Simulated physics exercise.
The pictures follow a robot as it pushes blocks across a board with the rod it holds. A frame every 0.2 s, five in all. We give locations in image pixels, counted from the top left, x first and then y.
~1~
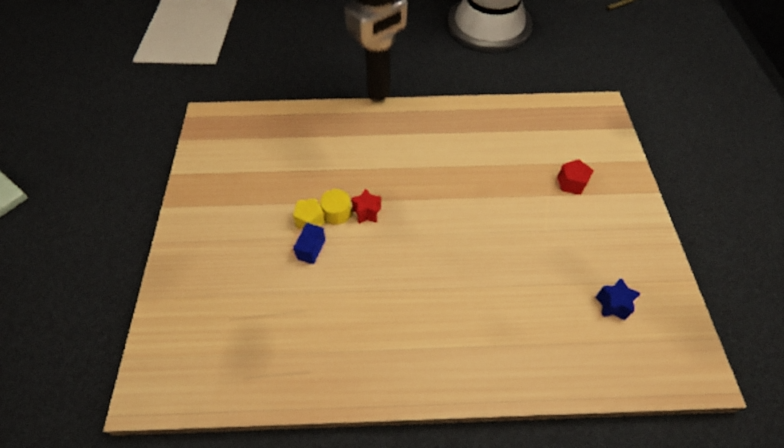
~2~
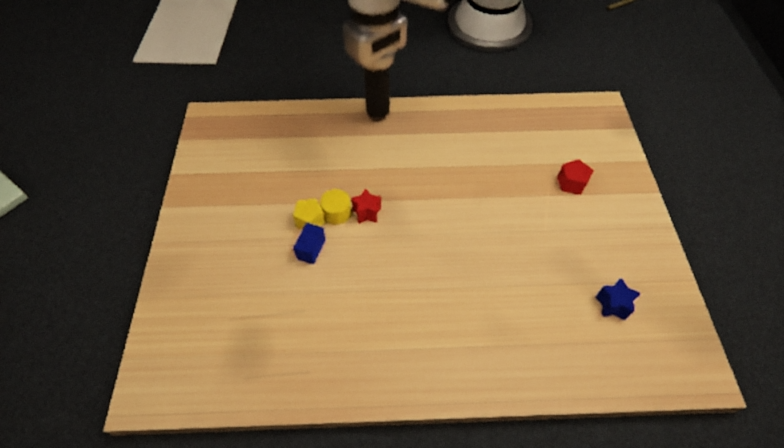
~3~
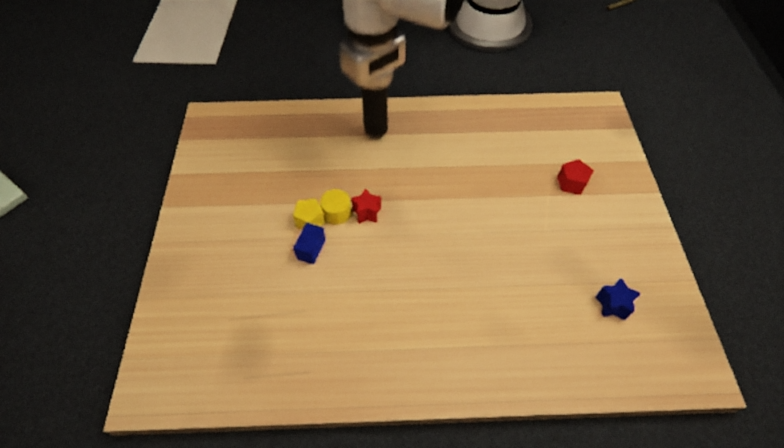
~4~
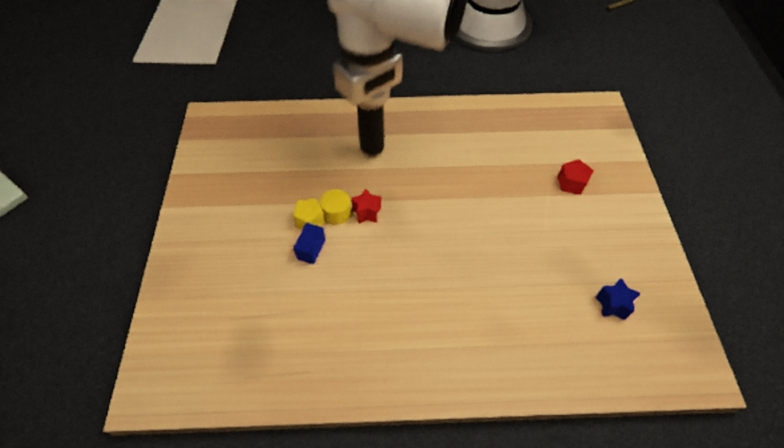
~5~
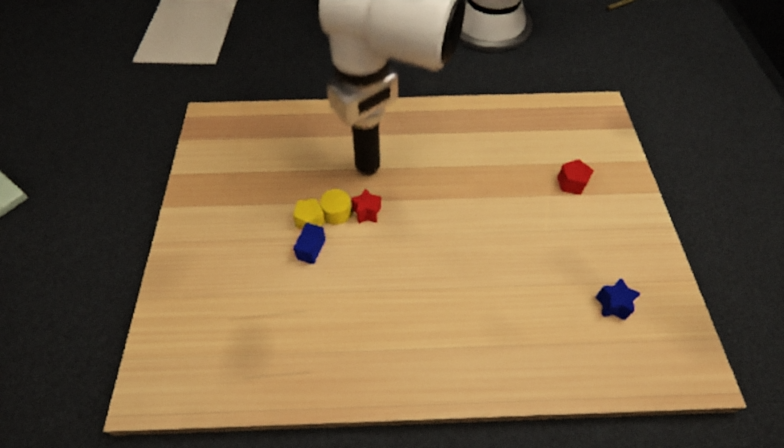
A robotic arm with a black rod reaches over the far edge of a light wooden board on a dark surface, seen from above at an angle. Two yellow blocks, a red star and a blue block cluster left of centre, with a red pentagon and a blue star at right. The rod moves steadily nearer the cluster, while the blocks and camera stay still.
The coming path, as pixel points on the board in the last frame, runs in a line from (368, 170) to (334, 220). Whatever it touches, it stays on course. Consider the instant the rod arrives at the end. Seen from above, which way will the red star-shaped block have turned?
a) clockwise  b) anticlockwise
(b)
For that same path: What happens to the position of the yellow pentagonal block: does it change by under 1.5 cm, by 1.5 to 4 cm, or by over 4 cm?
1.5-4 cm.
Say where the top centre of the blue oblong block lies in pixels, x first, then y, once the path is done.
Expect it around (297, 253).
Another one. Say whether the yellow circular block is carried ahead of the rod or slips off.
Before the rod.
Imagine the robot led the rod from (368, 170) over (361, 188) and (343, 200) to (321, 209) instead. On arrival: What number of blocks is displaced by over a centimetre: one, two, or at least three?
Blocks displaced: At least 3.
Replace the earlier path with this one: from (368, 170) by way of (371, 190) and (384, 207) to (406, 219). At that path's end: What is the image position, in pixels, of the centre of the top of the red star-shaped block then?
The centre of its top will be at (368, 216).
What follows on the original path. Halfway along, rod (351, 189); nothing pushed yet.
At the end, rod (334, 215); yellow pentagonal block (294, 216), turned 40° clockwise; blue oblong block (297, 253); yellow circular block (318, 230); red star-shaped block (366, 203), turned 25° anticlockwise.
